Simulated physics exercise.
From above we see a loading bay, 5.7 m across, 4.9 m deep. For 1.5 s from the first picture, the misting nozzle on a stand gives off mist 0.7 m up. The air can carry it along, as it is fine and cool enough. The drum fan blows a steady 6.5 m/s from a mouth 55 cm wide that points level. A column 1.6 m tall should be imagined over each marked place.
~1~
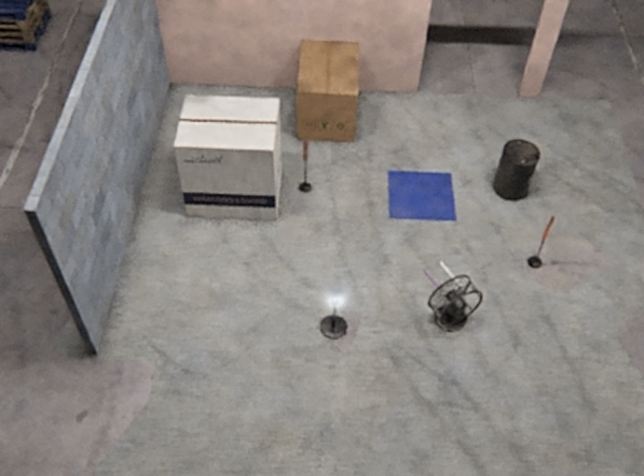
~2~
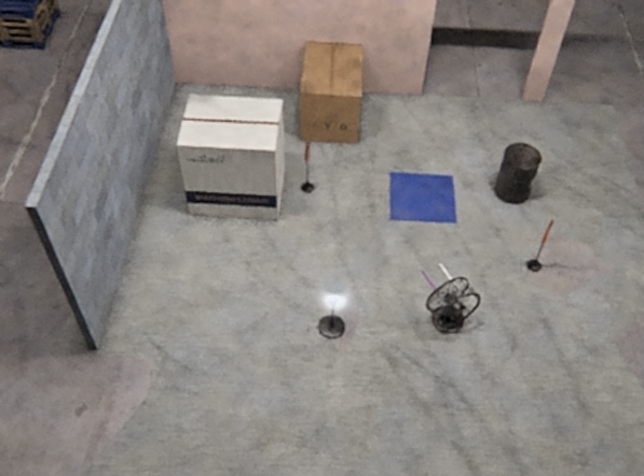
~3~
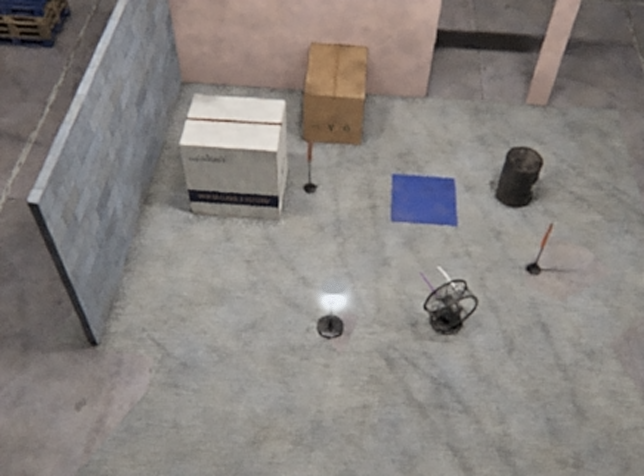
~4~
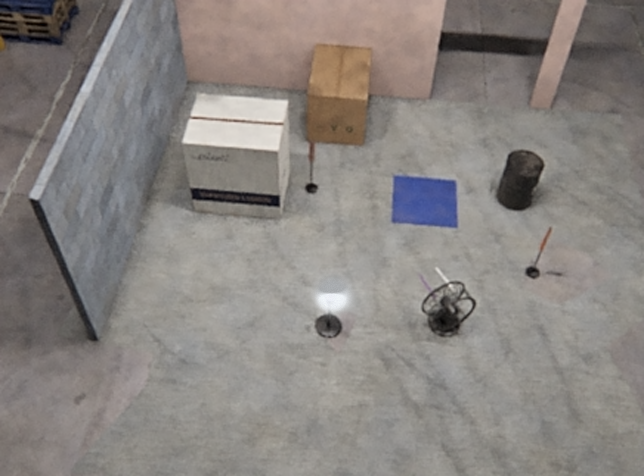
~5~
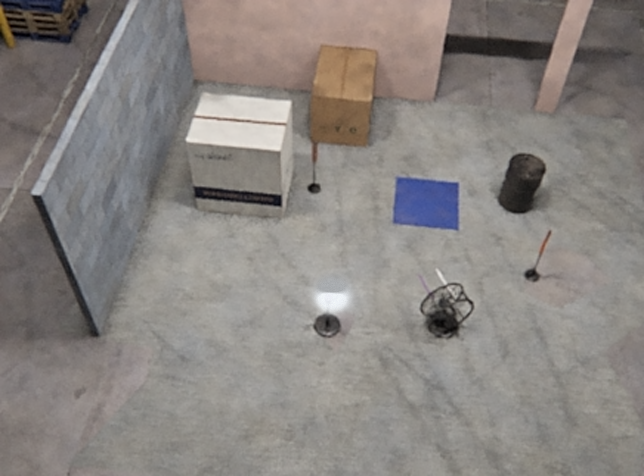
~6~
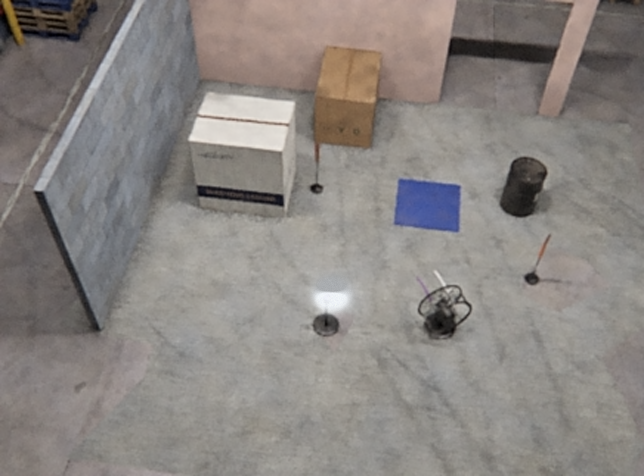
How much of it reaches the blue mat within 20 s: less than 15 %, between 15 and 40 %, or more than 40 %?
Under 15 %.
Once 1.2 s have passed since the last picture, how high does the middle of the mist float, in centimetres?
About 50 cm.
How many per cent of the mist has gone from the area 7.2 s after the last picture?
I reckon it's close to 10 %.
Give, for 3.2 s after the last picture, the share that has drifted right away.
Around 0 percent, I'd say.
Then, 1.2 s after the last picture, 0 % has passed over the blue mat; 0 % has left the area, and the middle of the rest is near (341, 291).
Then, 3.2 s after the last picture, 0 % has passed over the blue mat; 0 % has left the area, and the middle of the rest is near (374, 290).
Then, 7.2 s after the last picture, 1 % has passed over the blue mat; 8 % has left the area, and the middle of the rest is near (212, 83).
Then, 19.2 s after the last picture, 1 % has passed over the blue mat; 95 % has left the area.
